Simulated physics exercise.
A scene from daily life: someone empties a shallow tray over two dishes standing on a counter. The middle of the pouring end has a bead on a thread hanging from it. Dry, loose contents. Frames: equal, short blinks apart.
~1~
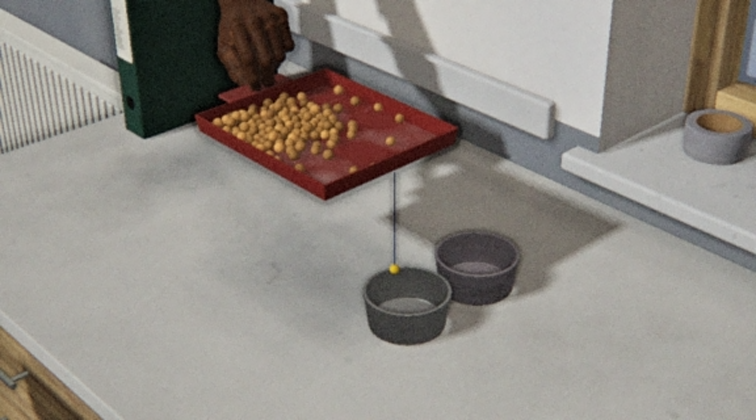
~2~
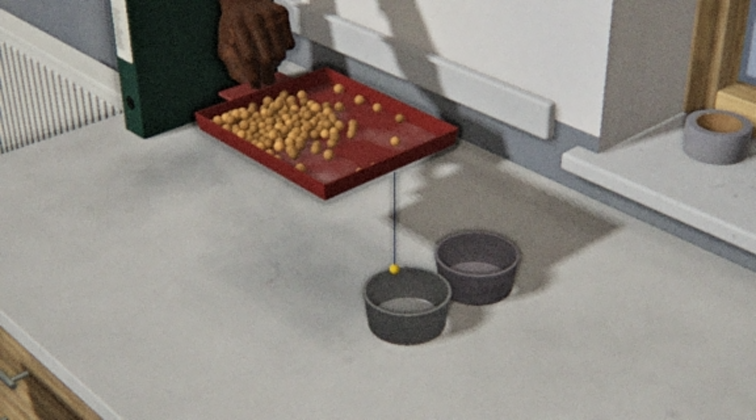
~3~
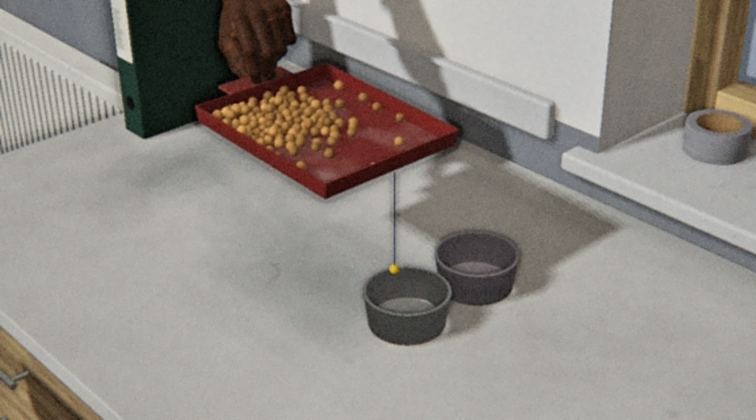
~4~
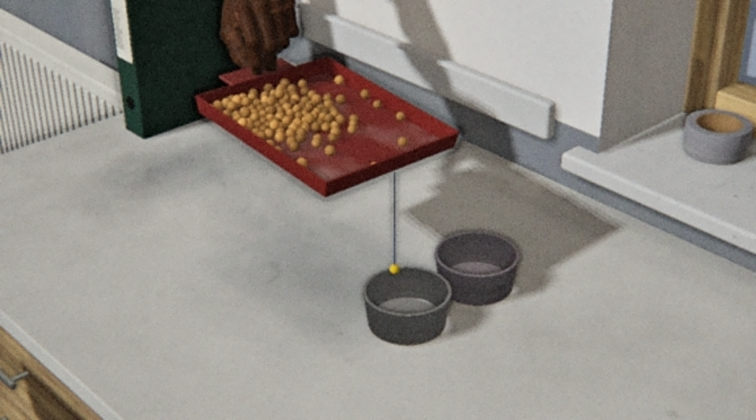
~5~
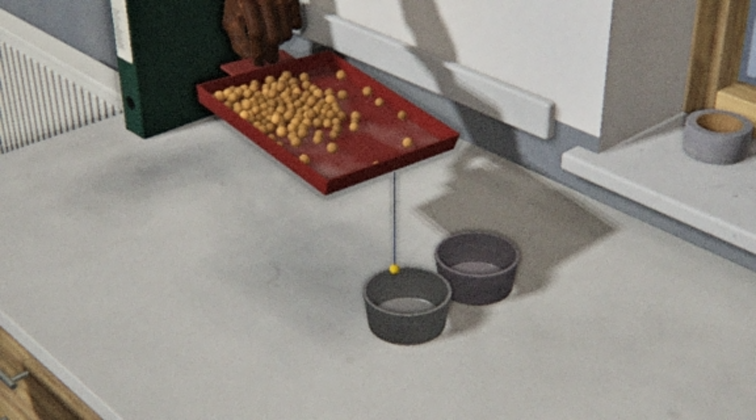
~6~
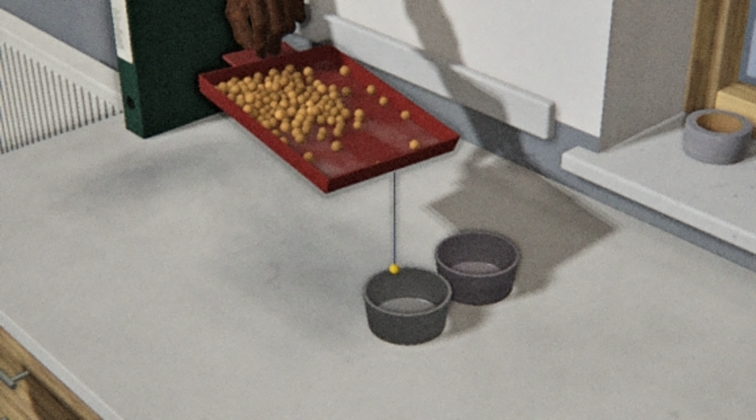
At first, a hand holds a red tray of small round tan beads above two dark dishes on a pale counter, a yellow bead hanging on a thread beneath it. Then the hand slowly raises the tray's back end, tilting it slightly, and the beads shift only a little.
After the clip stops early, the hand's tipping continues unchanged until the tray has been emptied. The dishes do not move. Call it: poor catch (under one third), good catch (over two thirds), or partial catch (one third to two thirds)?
Good catch.
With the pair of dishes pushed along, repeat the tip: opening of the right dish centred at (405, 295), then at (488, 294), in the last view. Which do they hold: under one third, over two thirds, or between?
Where the dishes stand first, under a third; where they stand second, under a third.
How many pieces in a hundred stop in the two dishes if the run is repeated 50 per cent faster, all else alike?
About 70 %.
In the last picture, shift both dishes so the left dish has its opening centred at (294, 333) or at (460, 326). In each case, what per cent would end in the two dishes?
I'd expect some 0 percent, and then some 0 percent.
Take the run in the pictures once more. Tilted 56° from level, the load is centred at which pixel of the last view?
I'd mark the middle close to (408, 133).
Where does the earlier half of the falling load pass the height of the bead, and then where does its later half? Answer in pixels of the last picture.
I'd say close to (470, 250) at first and close to (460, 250) later on.
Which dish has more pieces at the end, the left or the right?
Winner noted as the right of the two.
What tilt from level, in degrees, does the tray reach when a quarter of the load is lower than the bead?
Roughly 90 degrees of tilt.
Just after the last frame, tray tipped steeply; almost all on the tray; just a few in the right dish; just a few in the air.
A moment on, tray tipped right over; roughly a third on the tray; just a few in the left dish; roughly a third in the right dish; just a few outside both; roughly a quarter in the air.
Further on, tray tipped past a quarter turn; about a tenth in the left dish; the larger part in the right dish; roughly a quarter outside both.
When it is over, tray tipped past a quarter turn; about a tenth in the left dish; the larger part in the right dish; roughly a quarter outside both.
